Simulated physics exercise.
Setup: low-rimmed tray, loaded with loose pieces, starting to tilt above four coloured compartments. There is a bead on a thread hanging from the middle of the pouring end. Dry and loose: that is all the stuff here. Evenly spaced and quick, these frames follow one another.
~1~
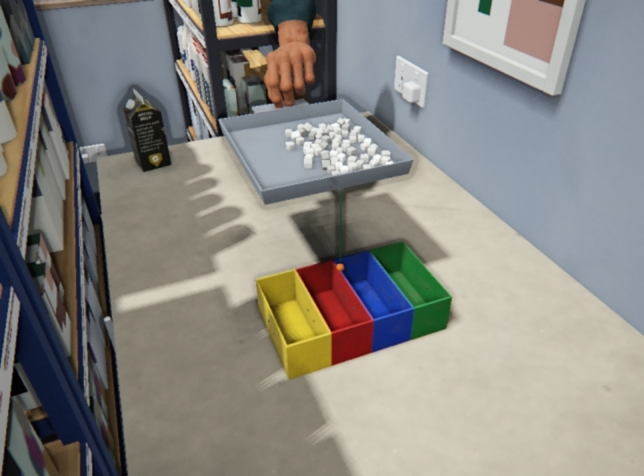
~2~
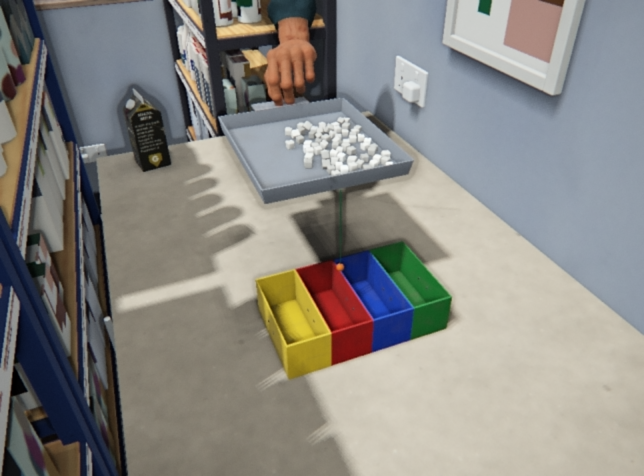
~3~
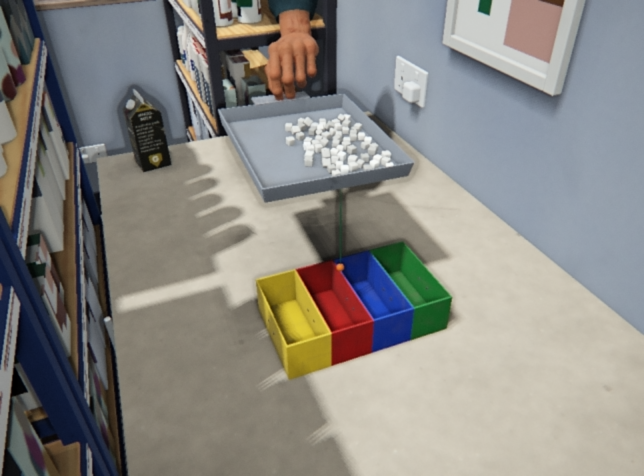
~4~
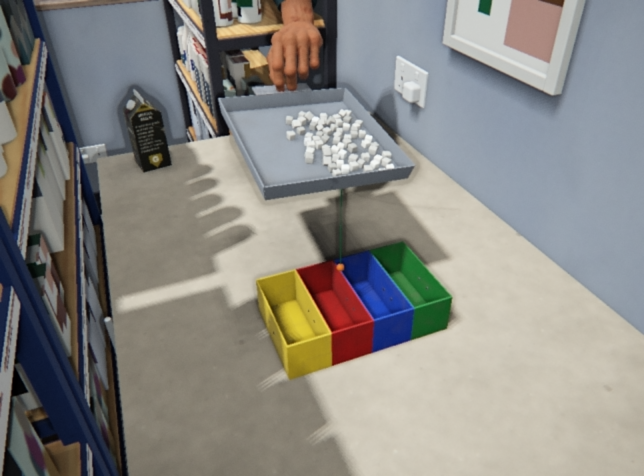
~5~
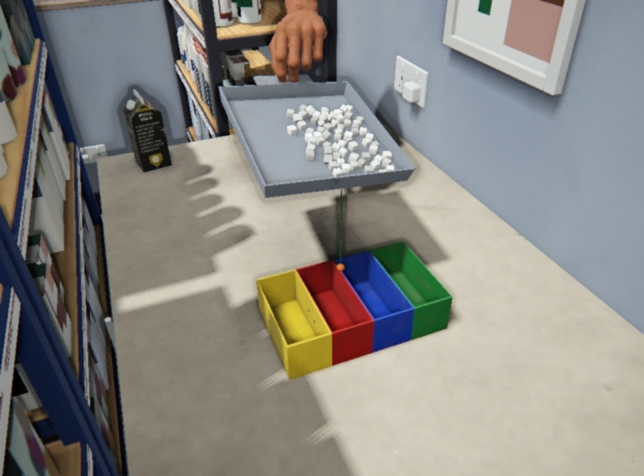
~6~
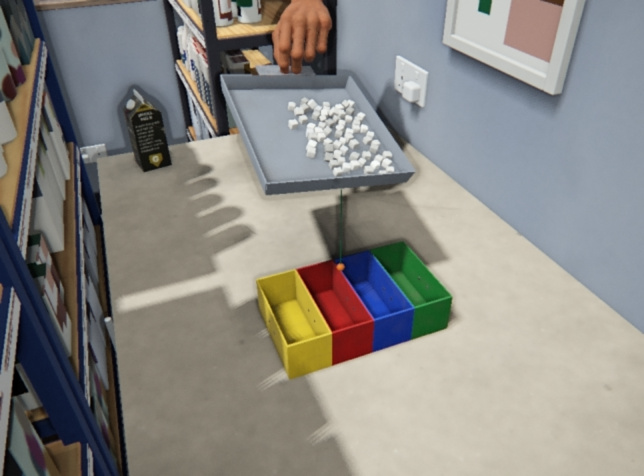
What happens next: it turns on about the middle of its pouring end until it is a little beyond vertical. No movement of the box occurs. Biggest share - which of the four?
Green cell.
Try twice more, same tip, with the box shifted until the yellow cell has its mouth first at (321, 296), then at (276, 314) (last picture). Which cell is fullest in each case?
With the first placing it's the blue one, with the second it's green.
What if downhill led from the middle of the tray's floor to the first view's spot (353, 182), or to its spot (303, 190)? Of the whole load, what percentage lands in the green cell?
Well, 40 percent for one and then 0 percent for the other.
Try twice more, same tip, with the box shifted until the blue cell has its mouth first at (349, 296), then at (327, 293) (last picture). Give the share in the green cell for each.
You'd get 30 in a hundred first and 10 in a hundred after that.
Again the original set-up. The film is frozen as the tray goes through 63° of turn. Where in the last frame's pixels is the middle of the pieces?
In the last view the centre sits at roughly (376, 152).
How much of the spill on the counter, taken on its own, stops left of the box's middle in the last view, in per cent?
Estimate: Roughly 0 %.
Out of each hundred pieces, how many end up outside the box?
About 30 %.
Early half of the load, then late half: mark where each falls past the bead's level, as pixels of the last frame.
First around (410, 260), afterwards around (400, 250).
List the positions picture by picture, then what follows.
In the first picture, corners of the pouring end at (264, 189) and (410, 159), level; middle of the load at (336, 147), sugar cubes; bead on its thread at (340, 267); yellow cell at (309, 353); red cell at (352, 340); blue cell at (392, 327); green cell at (431, 315).
In the second picture, corners of the pouring end at (264, 188) and (410, 159), level; middle of the load at (336, 146).
In the third picture, corners of the pouring end at (265, 187) and (410, 161), tipped barely, lowest at the right corner; middle of the load at (336, 144).
In the fourth picture, corners of the pouring end at (266, 185) and (411, 164), tipped a little, lowest at the right corner; middle of the load at (337, 141).
In the fifth picture, corners of the pouring end at (267, 183) and (412, 167), tipped a little, lowest at the right corner; middle of the load at (338, 138).
In the sixth picture, corners of the pouring end at (268, 181) and (412, 170), tipped clearly, lowest at the right corner; middle of the load at (339, 135); yellow cell at (310, 353); red cell at (352, 340); blue cell at (393, 327); green cell at (432, 315).
Soon after the last picture, tray tipped steeply; all on the tray.
A little later, tray tipped past a quarter turn; nearly all on the tray; a stray few falling or outside the box.
Later still, tray tipped past a quarter turn; about half in the green cell; about a quarter in the blue cell; about a quarter falling or outside the box.
At rest, tray tipped past a quarter turn; about half in the green cell; about a quarter in the blue cell; none in the yellow cell; none in the red cell; about a quarter outside the box.
